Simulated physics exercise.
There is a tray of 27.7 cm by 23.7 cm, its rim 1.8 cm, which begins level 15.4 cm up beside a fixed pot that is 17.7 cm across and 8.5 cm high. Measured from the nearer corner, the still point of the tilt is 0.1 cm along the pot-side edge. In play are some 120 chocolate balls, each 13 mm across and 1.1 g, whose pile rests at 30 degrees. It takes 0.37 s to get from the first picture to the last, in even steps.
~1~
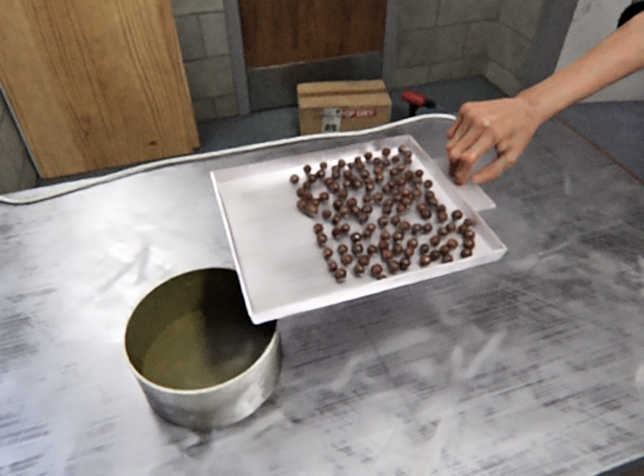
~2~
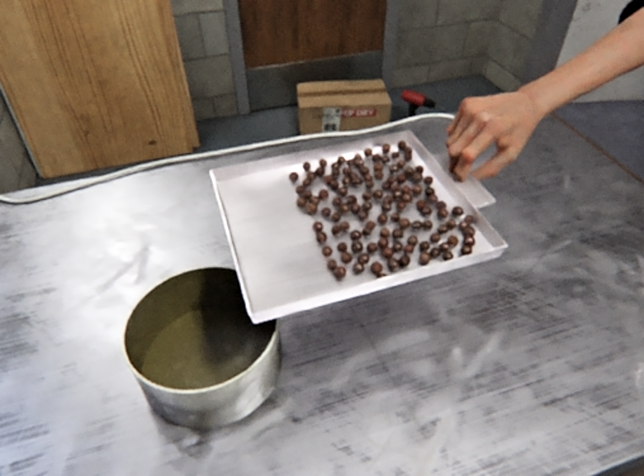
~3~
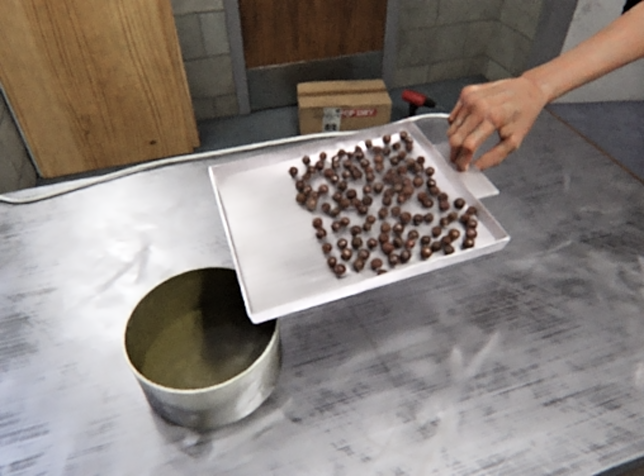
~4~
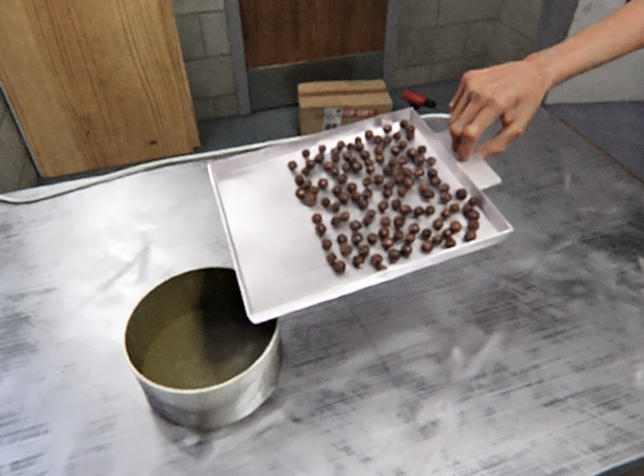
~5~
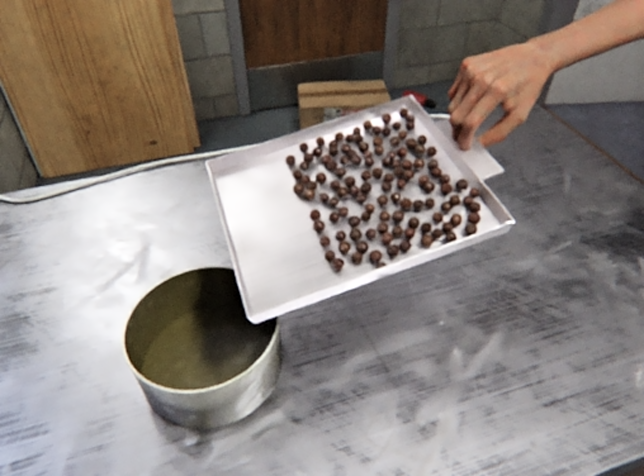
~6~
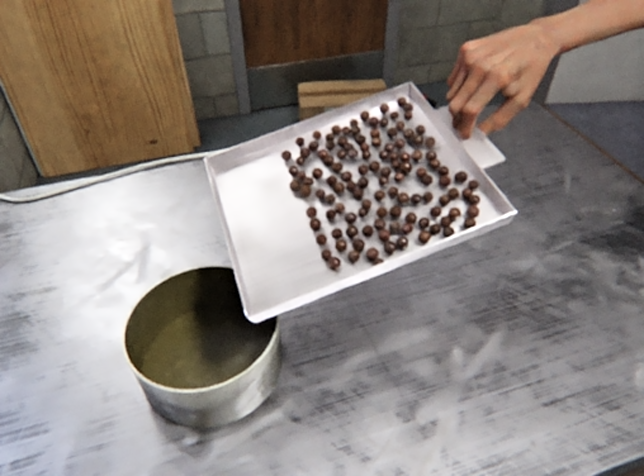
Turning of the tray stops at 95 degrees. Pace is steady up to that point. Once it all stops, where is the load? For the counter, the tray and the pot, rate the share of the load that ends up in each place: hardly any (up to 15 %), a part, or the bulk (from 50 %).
Share of the load - the counter: A part, the left on the tray: Hardly any, the pot: The bulk.
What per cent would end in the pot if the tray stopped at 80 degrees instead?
10 %.
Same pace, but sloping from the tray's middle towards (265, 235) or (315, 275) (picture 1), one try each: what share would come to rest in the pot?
70 and 5 %.
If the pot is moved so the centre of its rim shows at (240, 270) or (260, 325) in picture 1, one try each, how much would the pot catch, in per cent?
About 0 and 45 per cent.
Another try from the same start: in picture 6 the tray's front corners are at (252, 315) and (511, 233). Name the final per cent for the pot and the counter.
That works out as pot 0 and counter 100.
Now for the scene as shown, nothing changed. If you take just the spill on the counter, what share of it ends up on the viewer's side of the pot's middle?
Some 100 per cent.
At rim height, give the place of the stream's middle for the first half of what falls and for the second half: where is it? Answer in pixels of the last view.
I'd mark about (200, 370) for the first half and about (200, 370) for the second.
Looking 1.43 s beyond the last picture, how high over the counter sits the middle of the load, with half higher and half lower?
The halfway mark sits at about 24 cm.
Then, 0.86 s after the last picture, tilt 52 degrees; the tray holds 95 %, the pot 0 %.
Then, 1.43 s after the last picture, tilt 77 degrees; the tray holds 90 %, the pot 5 %.
Then, 2.06 s after the last picture, tilt 95 degrees; the tray holds 10 %, the pot 55 %.
In the end, counter 35 %, tray 0 %, pot 65 %.
